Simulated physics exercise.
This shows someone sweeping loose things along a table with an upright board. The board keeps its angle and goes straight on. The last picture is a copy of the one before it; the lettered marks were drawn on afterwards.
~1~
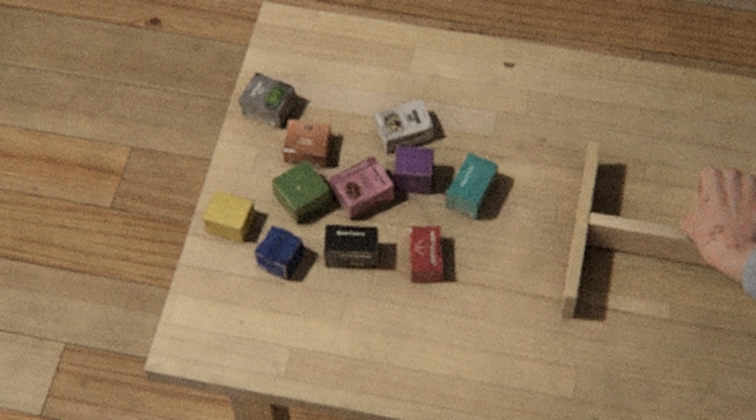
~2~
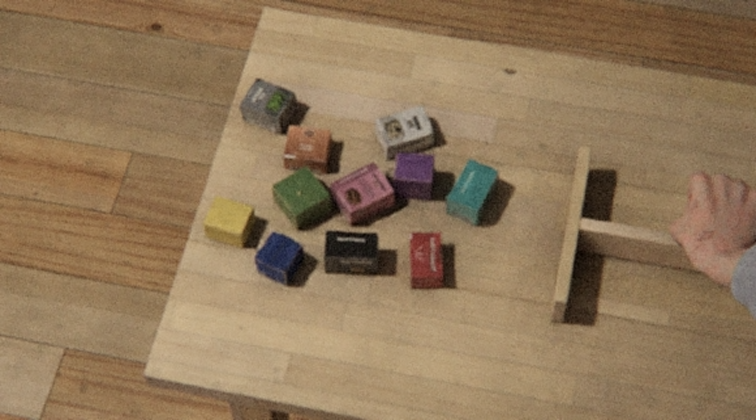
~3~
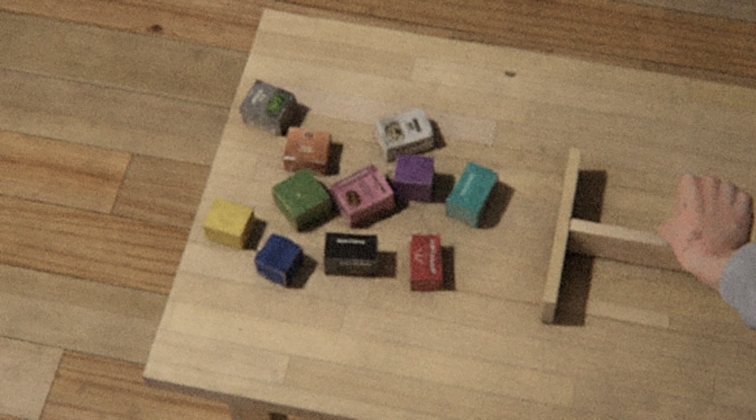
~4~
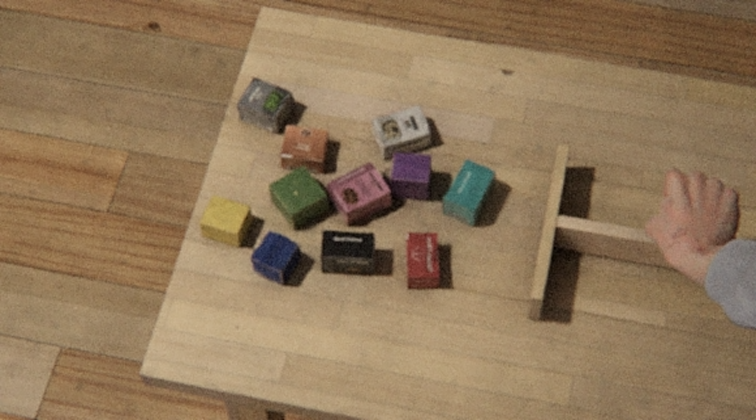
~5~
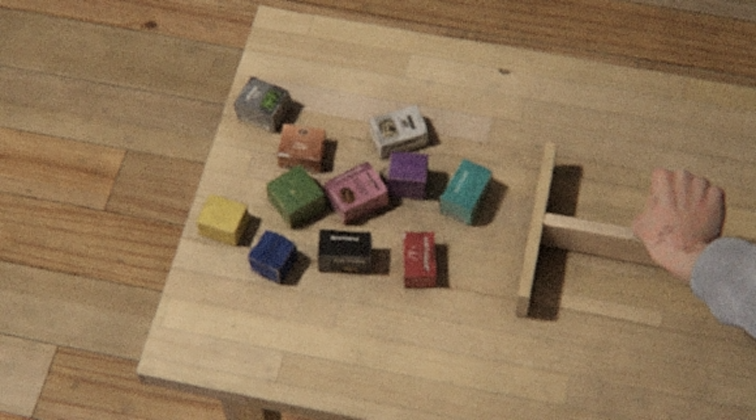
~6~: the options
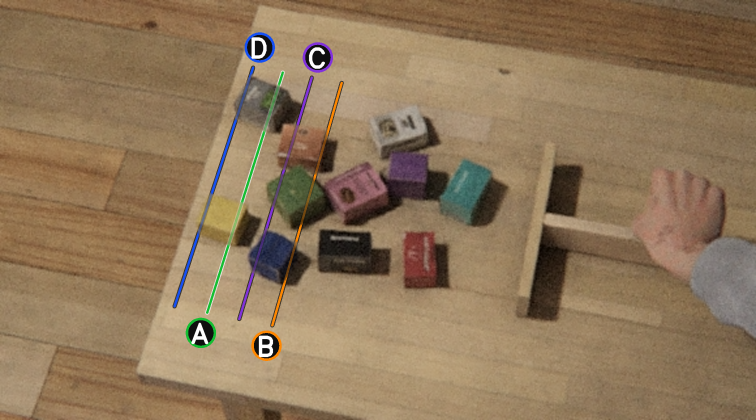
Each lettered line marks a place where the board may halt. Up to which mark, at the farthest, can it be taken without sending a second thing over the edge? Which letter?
It should halt at B.
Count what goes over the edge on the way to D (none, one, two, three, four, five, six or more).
By then, six or more.
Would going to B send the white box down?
By then, no.
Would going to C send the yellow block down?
Yes.
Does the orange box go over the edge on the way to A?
By then, yes.
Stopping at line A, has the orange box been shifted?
Yes.
On the marked copy, A at (247, 186); B at (309, 198); C at (277, 192); D at (216, 181).
With B. Early on, board (455, 202); purple block (403, 174); turquoise box (437, 188).
Further on, board (373, 187); blue box (249, 256); green block (267, 204).
At the end, board (313, 176); yellow block over the edge; orange box (229, 138); one fallen.
As for the rest, A drops six; C drops three; D drops nine.
